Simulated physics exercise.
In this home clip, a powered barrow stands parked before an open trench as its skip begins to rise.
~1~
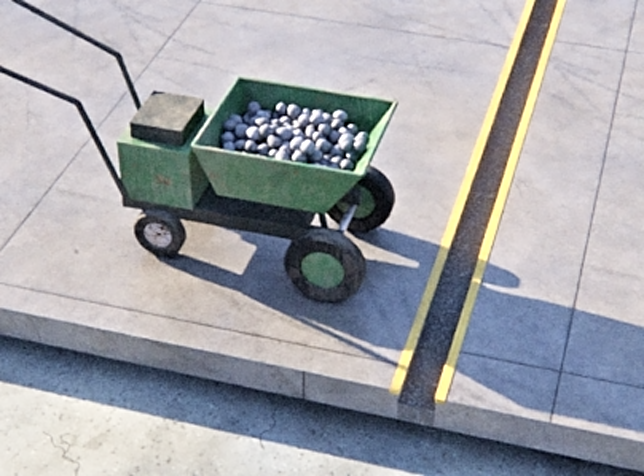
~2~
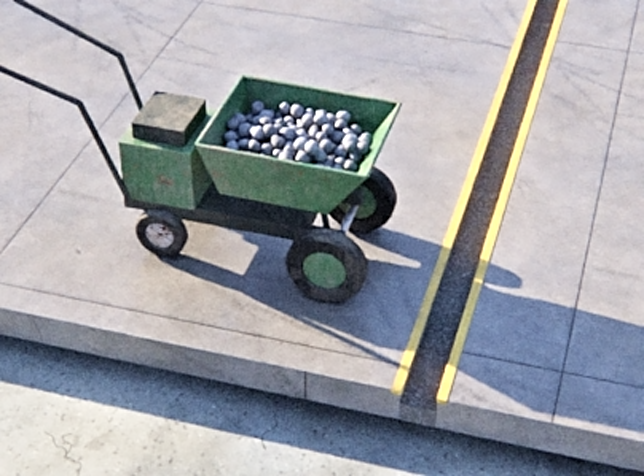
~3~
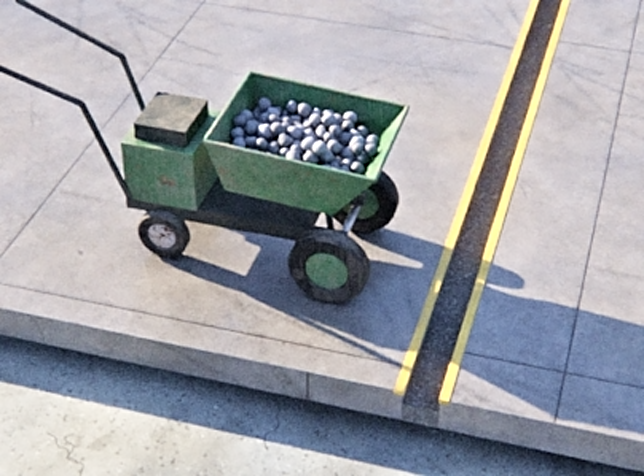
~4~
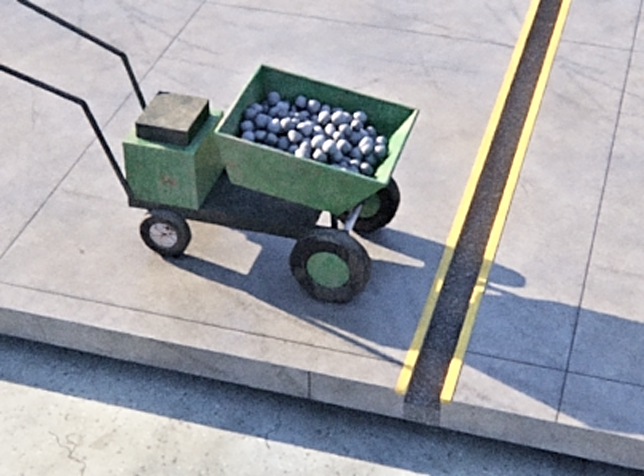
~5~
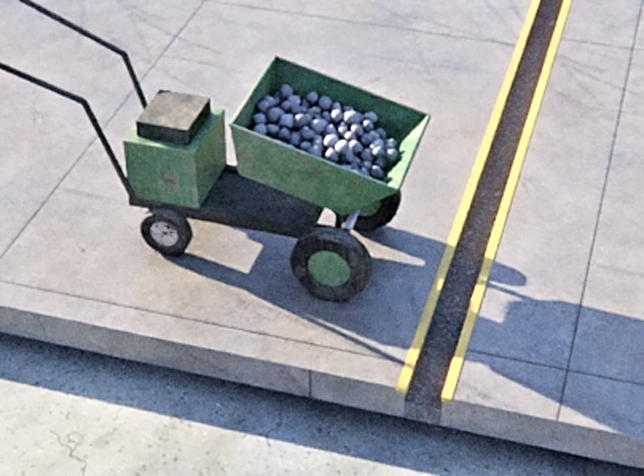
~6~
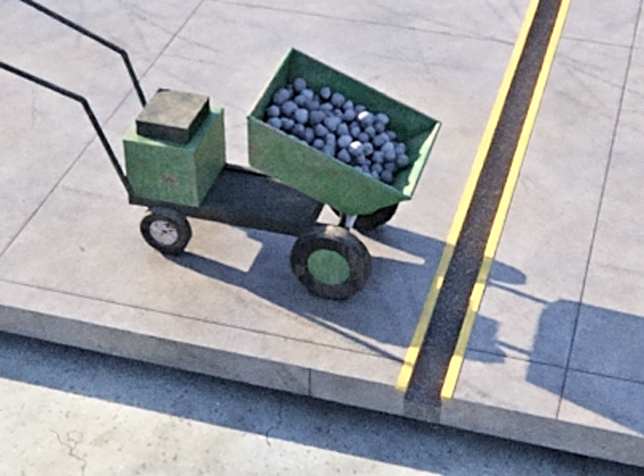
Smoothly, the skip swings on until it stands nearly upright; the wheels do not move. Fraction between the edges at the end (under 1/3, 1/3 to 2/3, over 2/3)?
Way I see it, the trench ends up with short of a third of the load.
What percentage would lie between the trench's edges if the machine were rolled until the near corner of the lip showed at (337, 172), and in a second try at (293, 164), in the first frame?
40 % then 30 %.
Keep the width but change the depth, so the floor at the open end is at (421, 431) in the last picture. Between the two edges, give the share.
The share would be around 30 in a hundred.
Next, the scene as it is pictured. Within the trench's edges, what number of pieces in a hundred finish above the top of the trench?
I'd put it near 30 in a hundred.
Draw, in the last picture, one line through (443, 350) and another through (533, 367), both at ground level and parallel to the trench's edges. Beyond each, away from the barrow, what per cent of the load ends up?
Roughly 70 per cent, then roughly 10 per cent.
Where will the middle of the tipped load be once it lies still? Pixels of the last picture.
About (499, 275).
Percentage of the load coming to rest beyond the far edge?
Roughly 60 percent.
Soon after the last picture, skip tipped steeply; all in the skip.
A little later, skip tipped right over; most in the skip; a stray few in or heaped over the trench; a small part beyond it; a stray few falling.
Later still, skip tipped right over; about a third in the skip; a small part in or heaped over the trench; about half beyond it; a stray few falling.
By the end, skip tipped right over; about a quarter in the skip; about a quarter in or heaped over the trench; about two thirds beyond it.
